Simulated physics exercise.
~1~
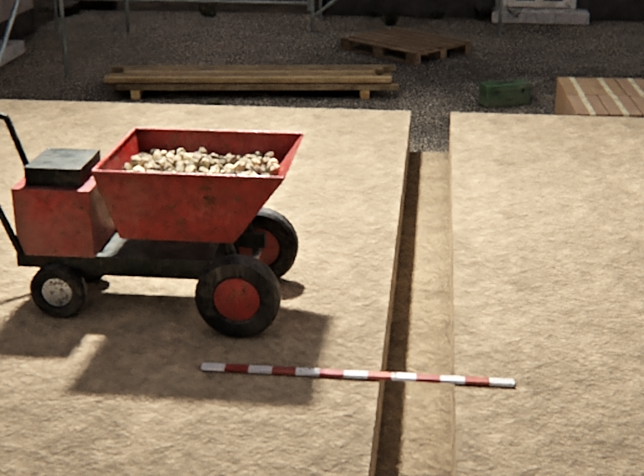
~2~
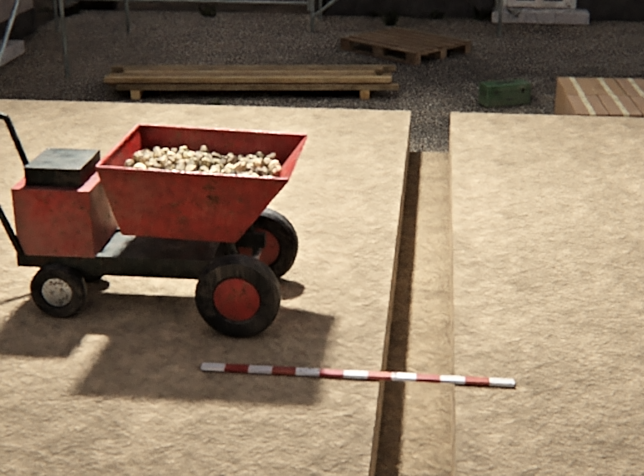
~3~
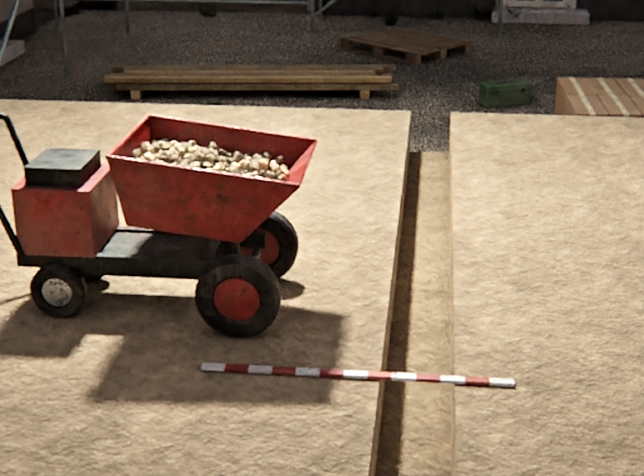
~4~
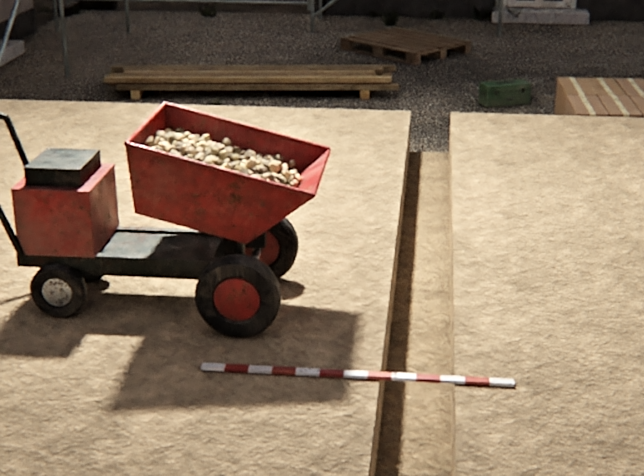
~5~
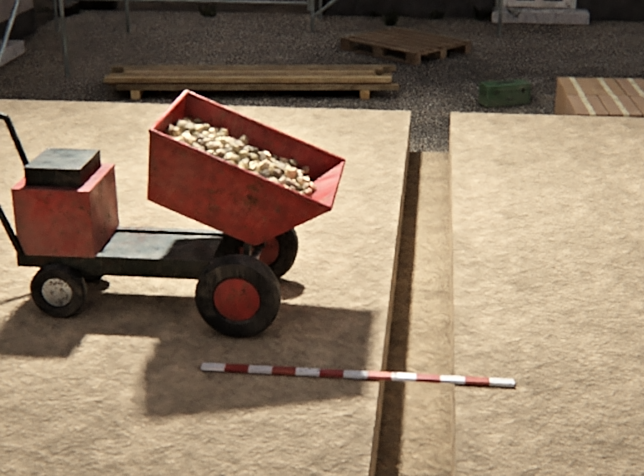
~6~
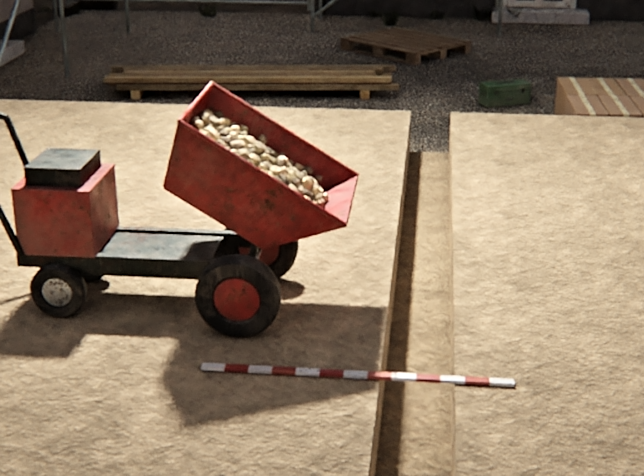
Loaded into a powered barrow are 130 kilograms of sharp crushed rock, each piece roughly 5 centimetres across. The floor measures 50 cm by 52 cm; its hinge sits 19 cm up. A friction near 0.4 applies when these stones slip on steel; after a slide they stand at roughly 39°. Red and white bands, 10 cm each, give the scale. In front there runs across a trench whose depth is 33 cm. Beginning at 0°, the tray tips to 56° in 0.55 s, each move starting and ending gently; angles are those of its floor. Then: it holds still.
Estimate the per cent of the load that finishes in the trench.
Roughly 27 percent.
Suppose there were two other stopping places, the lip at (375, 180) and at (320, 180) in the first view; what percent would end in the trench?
Some 0 and some 15 per cent, in that order.
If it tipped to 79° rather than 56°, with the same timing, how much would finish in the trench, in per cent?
Around 80 per cent would finish in the trench.
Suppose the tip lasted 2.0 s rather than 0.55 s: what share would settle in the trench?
Probably about 10 in a hundred.
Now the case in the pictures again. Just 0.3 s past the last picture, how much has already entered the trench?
About 5 per cent by then.
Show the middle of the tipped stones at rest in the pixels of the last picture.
I'd put it close to (436, 367).
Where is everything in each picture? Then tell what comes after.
In the first picture, lip at (283, 179), floor tilted 0°, highest stones at (198, 159).
In the second picture, the tray is at 2°, its lip at (288, 181); the top of the load is at (185, 157).
In the third picture, the tray is at 7°, its lip at (299, 186); the top of the load is at (168, 149).
In the fourth picture, lip at (314, 196), floor tilted 14°, highest stones at (174, 138).
In the fifth picture, the tray is at 23°, its lip at (331, 209); the top of the load is at (184, 129).
In the sixth picture, the tray is at 32°, its lip at (346, 226); the top of the load is at (207, 121).
Then, 0.1 s after the last picture the floor is at 47°, 100 % in the tray; the foremost stones are at (340, 226).
Then, 0.3 s after the last picture the floor is at 56°, 96 % in the tray, 1 % short of the trench, 3 % in the trench; the foremost stones are at (409, 267).
Then, 0.7 s after the last picture the floor is at 56°, 69 % in the tray, 1 % short of the trench, 21 % in the trench, 9 % past the trench; the foremost stones are at (536, 326).
Then, 2.7 s after the last picture the floor is at 56°, 64 % in the tray, 27 % in the trench, 9 % past the trench; the foremost stones are at (627, 333).
